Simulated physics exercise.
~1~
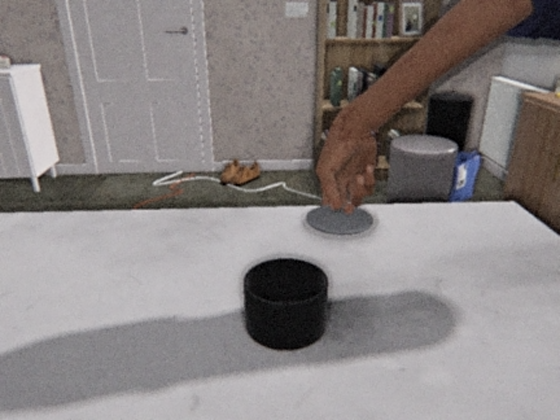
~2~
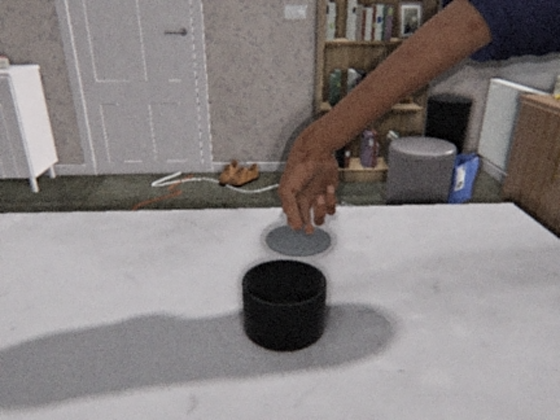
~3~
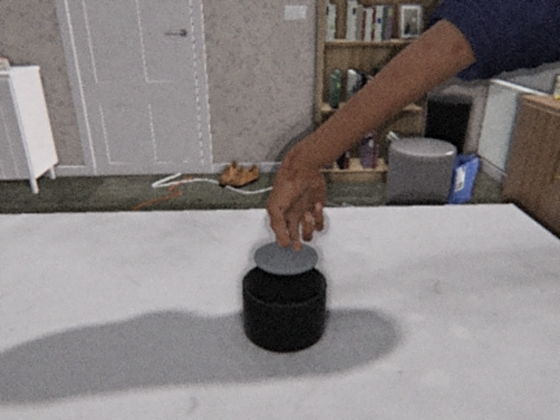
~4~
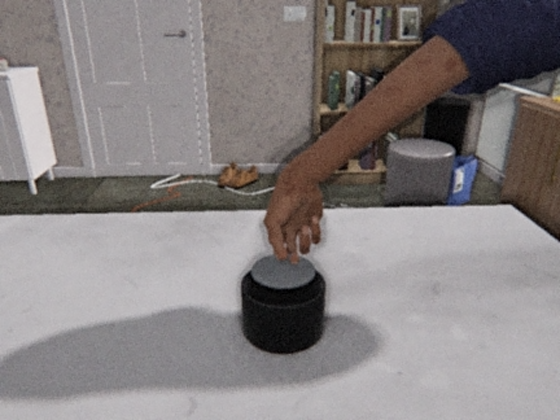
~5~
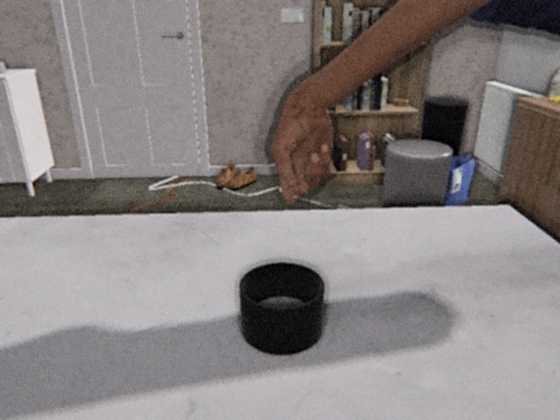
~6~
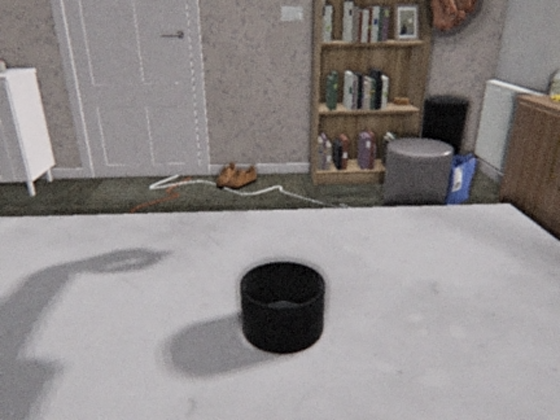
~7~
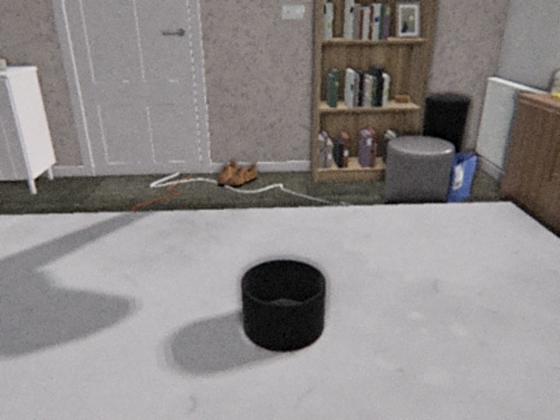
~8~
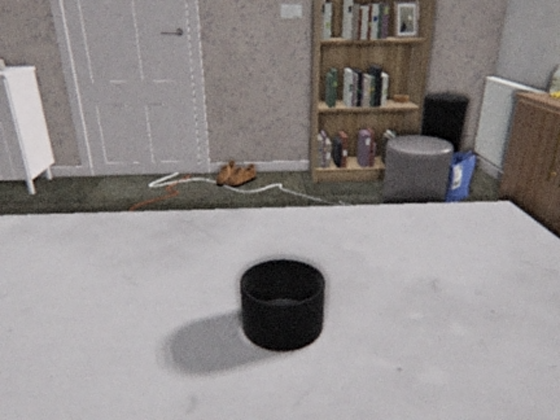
A hand carried a flat grey disc left across a white table and lowered it onto the rim of a round black container, then let go and drew away as the disc dropped inside, leaving the container standing alone with its top open.
